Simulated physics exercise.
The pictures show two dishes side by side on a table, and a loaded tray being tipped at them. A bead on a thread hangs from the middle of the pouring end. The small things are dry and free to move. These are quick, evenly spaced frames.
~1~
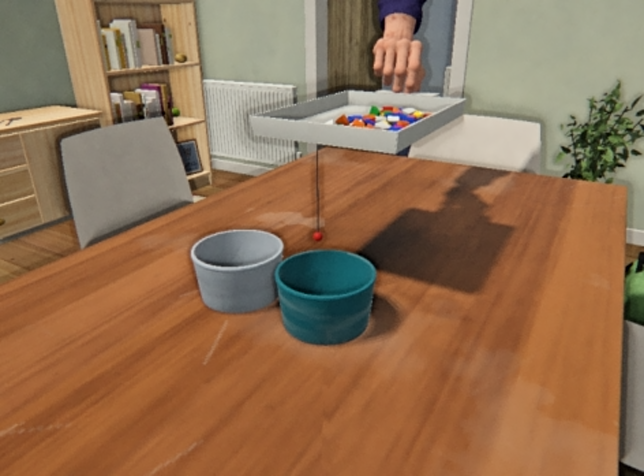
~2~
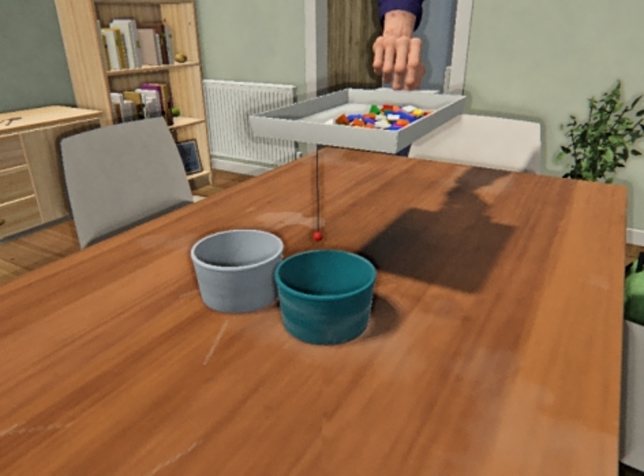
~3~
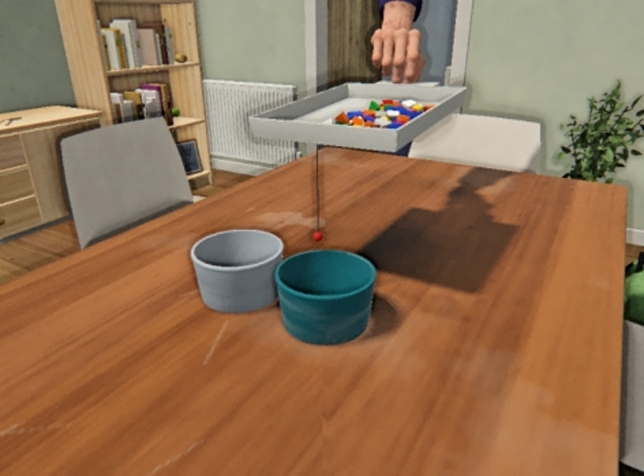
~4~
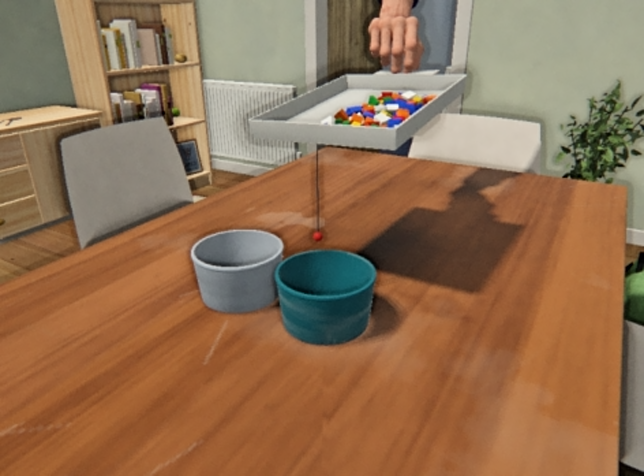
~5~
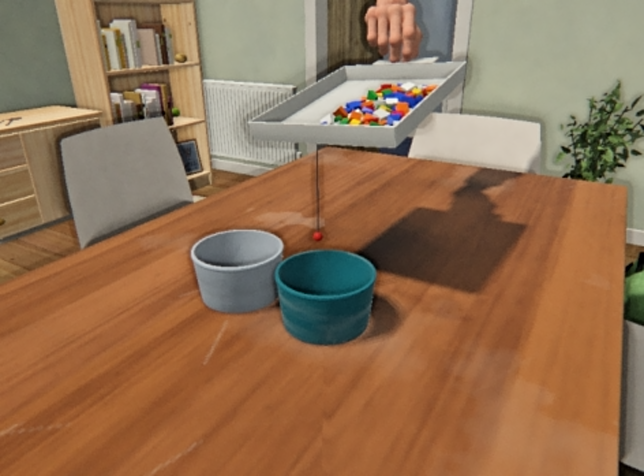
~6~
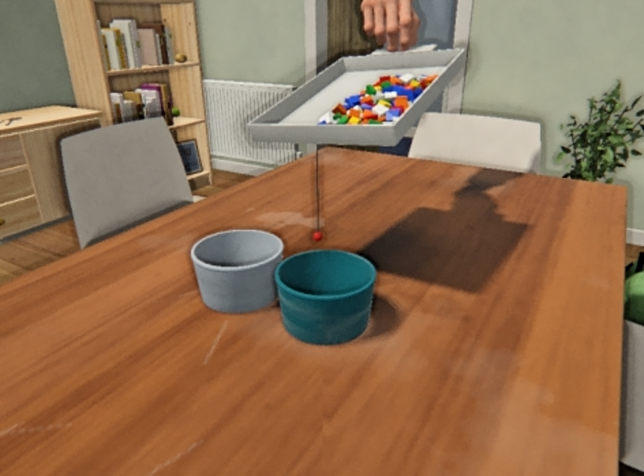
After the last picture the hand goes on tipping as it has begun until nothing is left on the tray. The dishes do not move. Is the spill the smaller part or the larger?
Together they catch over half.
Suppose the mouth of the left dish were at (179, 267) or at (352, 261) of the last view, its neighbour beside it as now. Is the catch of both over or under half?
One: Less than half. Two: The smaller part.
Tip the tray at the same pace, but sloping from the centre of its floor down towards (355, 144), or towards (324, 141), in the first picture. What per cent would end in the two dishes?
In turn 60 and 90 in a hundred.
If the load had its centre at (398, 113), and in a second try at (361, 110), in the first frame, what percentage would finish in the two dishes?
First some 80, then 90 per cent.
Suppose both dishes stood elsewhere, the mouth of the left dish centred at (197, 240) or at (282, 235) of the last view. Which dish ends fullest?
First the right dish, then the left dish.
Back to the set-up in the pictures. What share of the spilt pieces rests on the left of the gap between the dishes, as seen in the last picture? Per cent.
Close to 80 per cent.
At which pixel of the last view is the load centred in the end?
Close to (251, 289).
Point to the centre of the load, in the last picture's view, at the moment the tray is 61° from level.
Around (309, 118).
Just after the last frame, tray tipped steeply; almost all on the tray; just a few in the air.
A moment on, tray tipped past a quarter turn; the larger part on the tray; about a tenth in the right dish; about a tenth in the left dish; just a few outside both; about a tenth in the air.
Further on, tray tipped past a quarter turn; roughly a quarter in the right dish; roughly two thirds in the left dish; about a tenth outside both.
When it is over, tray tipped past a quarter turn; roughly a quarter in the right dish; roughly two thirds in the left dish; about a tenth outside both.
